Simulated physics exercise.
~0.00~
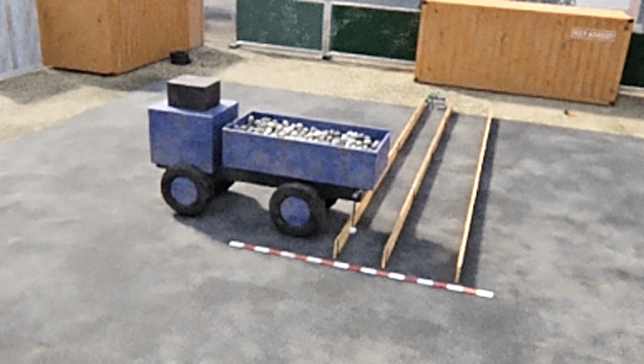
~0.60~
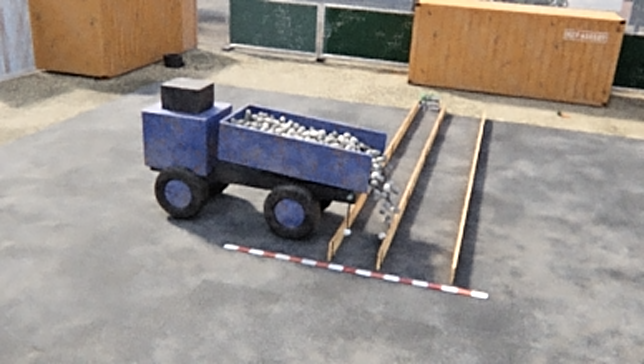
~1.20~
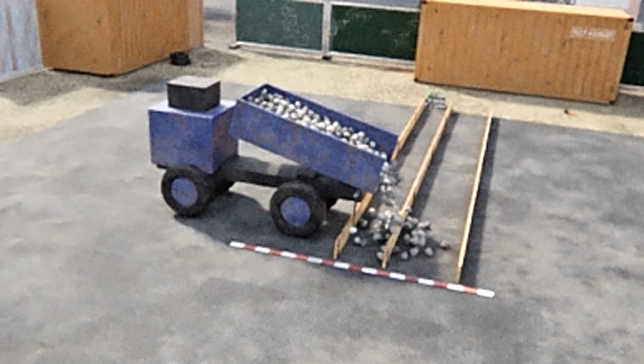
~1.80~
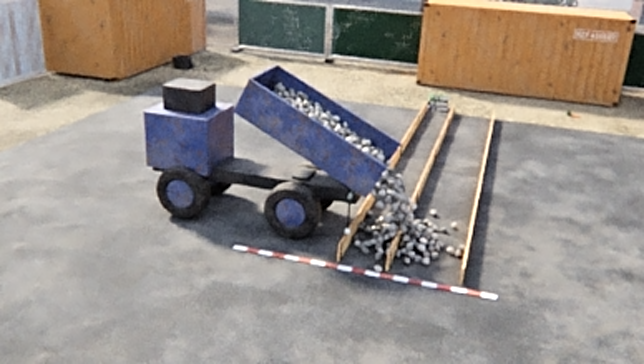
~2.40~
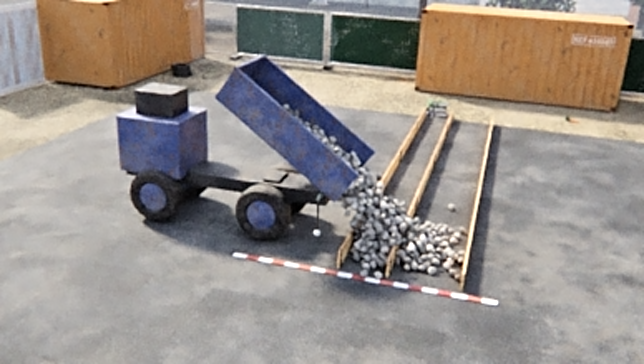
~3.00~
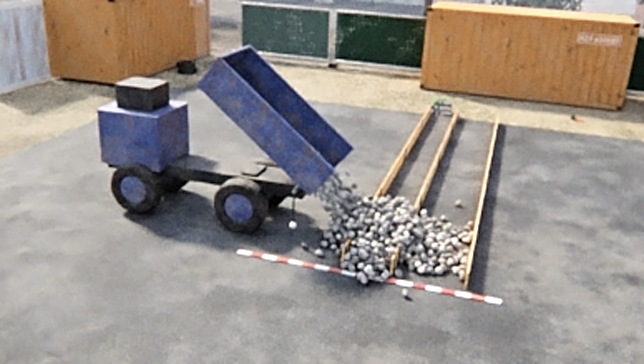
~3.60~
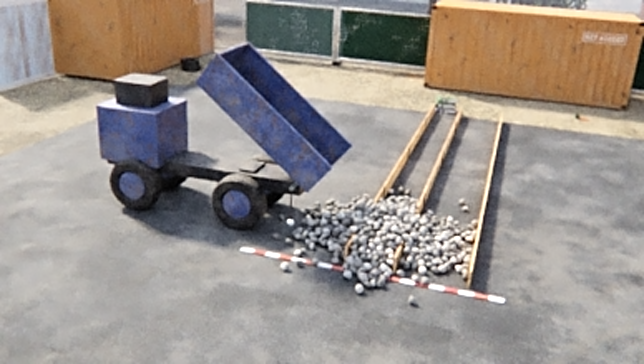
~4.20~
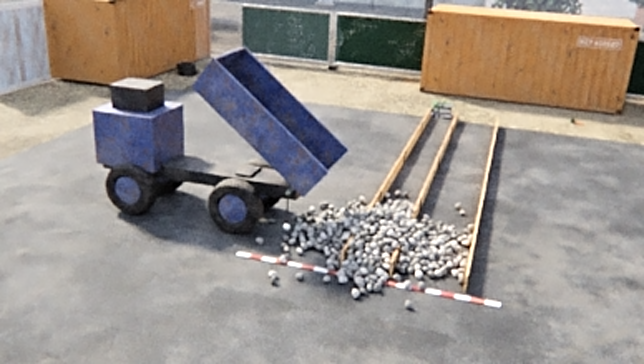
On a paved yard, a blue tipper raising its body, pouring grey stones across wooden boards, rolling left and leaving a spread heap.
